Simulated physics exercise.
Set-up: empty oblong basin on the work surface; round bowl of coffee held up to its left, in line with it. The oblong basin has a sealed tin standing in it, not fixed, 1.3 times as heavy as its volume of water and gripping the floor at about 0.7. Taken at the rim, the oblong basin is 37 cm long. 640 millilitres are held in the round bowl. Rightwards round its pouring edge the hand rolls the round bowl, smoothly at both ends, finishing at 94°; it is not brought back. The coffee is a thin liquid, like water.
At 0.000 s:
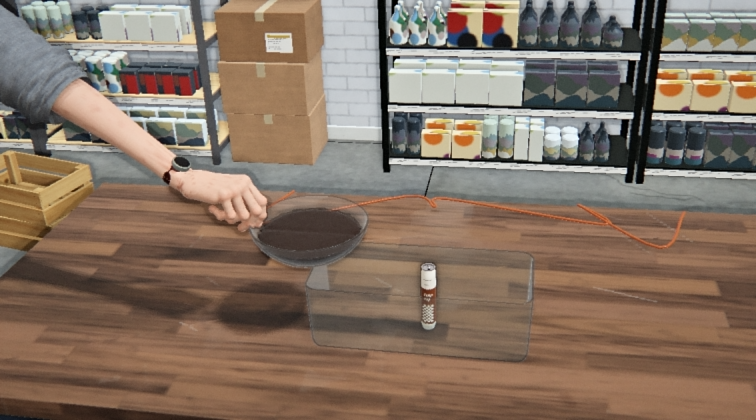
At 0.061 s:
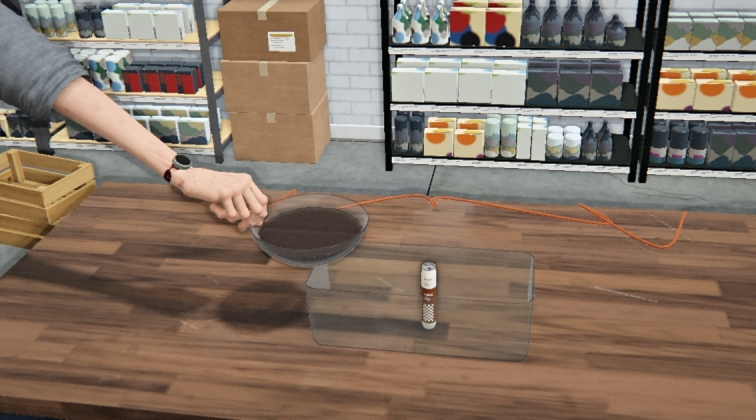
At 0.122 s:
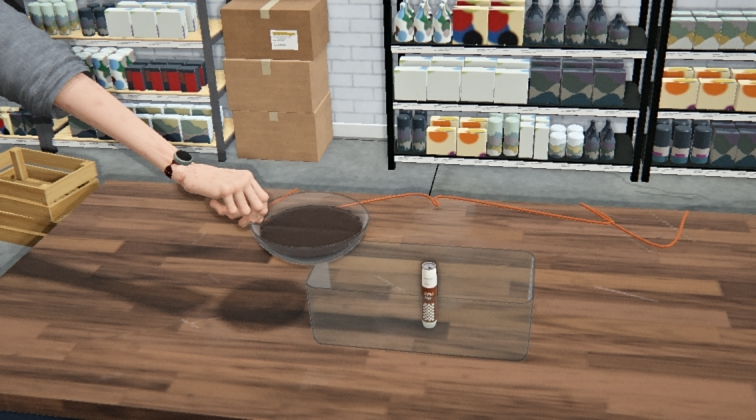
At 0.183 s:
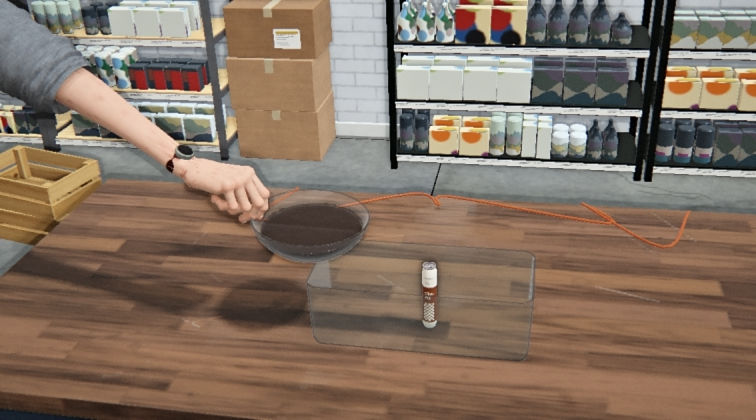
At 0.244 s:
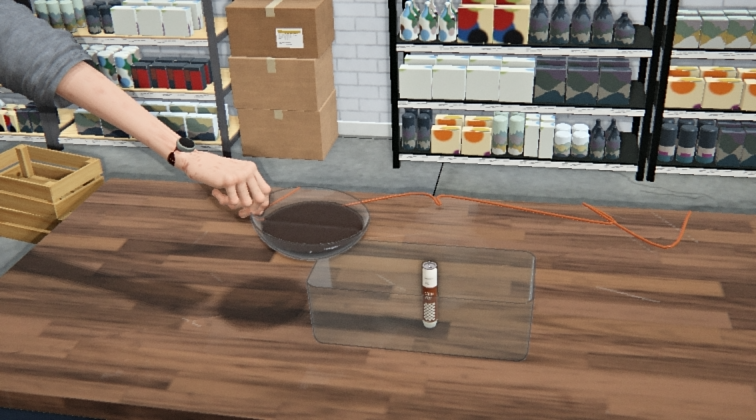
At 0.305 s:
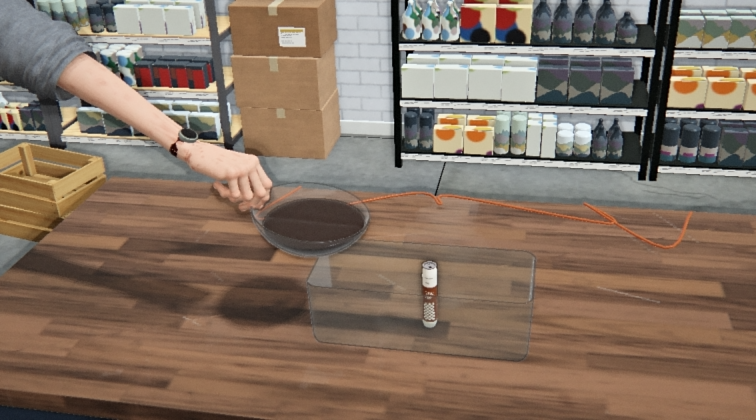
A hand reaching in from the left, in a grey sleeve and dark wristwatch, holds a clear round bowl of dark brown liquid above a wooden counter and slowly tilts it slightly rightwards. Just right of it sit an empty, transparent oblong basin and a small red-and-white canister, with an orange cord behind. Stocked shelves, cardboard boxes and a wooden crate surround the counter, seen from slightly above, the background shifting slightly rightwards.
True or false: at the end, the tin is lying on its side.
True.
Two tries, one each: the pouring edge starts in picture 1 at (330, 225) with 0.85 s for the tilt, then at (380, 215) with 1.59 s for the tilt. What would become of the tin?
The tin stays vertical the first time and stays vertical the second time.
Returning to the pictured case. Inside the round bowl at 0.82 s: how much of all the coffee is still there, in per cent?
Close to 46 in a hundred.
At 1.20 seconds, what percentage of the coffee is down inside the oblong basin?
Close to 94 in a hundred.
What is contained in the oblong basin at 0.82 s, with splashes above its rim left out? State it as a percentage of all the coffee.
22 %, give or take.
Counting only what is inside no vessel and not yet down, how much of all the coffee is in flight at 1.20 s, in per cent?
Something like 5 per cent of the total.
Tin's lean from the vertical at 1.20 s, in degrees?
Roughly 15°.
After 0.82 s the tilt is 52° and 46 per cent is still to pour; the tin stands where it began.
After 1.20 s the tilt is 84° and 0 per cent is still to pour; the tin leans 17°.
After 1.60 s the tilt is 94° and 0 per cent is still to pour; the tin lies on its side.
After 2.03 s the tilt is 94° and 0 per cent is still to pour; the tin lies on its side.
In the end the tin lies on its side.
